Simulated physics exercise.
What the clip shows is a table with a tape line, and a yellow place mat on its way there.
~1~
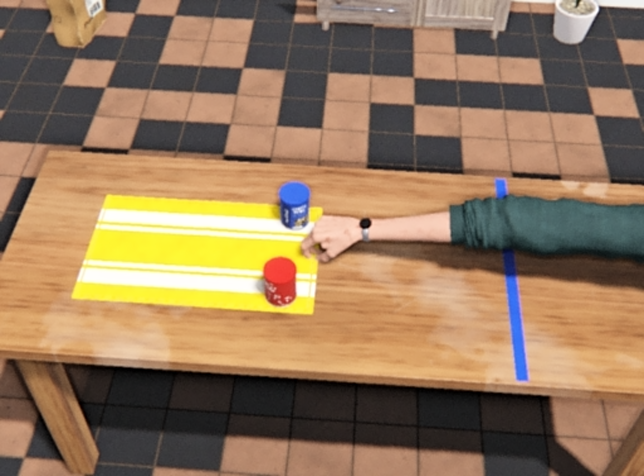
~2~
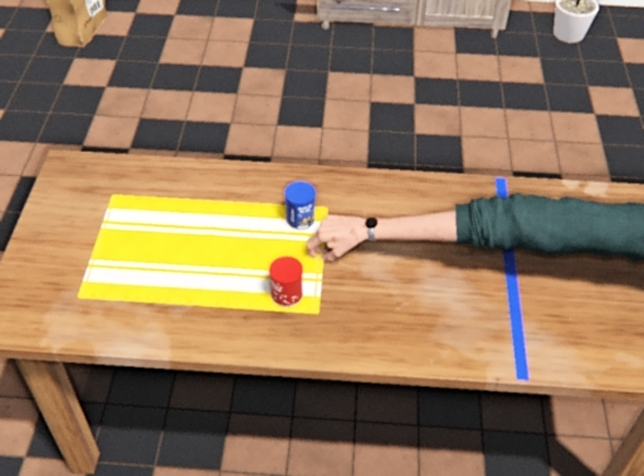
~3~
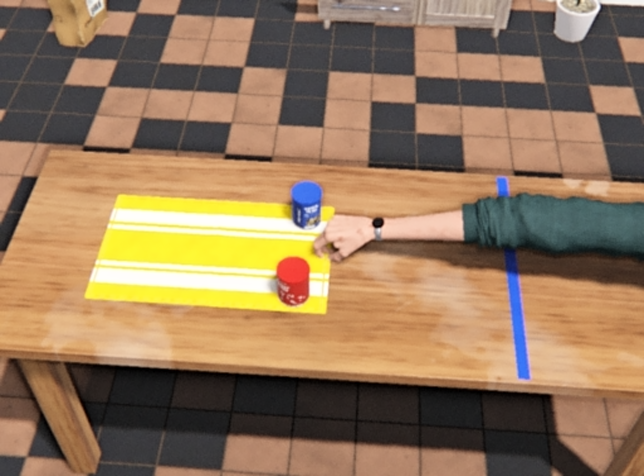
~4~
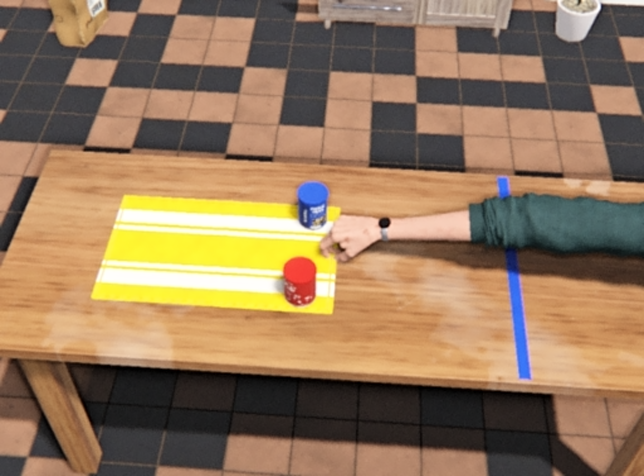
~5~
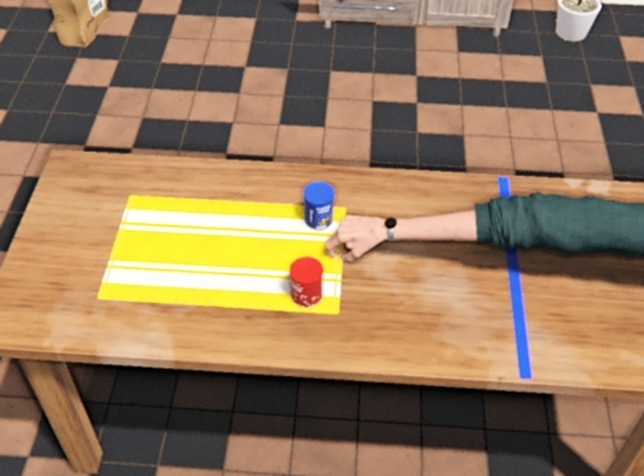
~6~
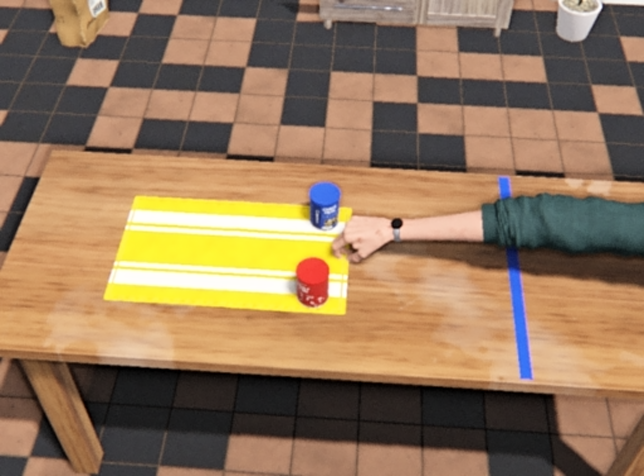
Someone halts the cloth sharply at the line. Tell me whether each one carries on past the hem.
The red tin stops short of it. The blue tin stops short of it.
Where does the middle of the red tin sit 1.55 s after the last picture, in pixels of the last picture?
At that time it sits close to pixel (487, 293).
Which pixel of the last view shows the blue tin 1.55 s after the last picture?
It is near pixel (485, 216).
Then, 1.44 s on from there, hem at the tape; red tin on the cloth near (480, 293); blue tin on the cloth near (479, 216).
Then, 1.55 s on from there, hem at the tape; red tin on the cloth near (487, 293); blue tin on the cloth near (485, 216).
In the end, hem at the tape; red tin on the cloth near (487, 293); blue tin on the cloth near (485, 216). The red tin stays on the cloth and the blue tin remains aboard.
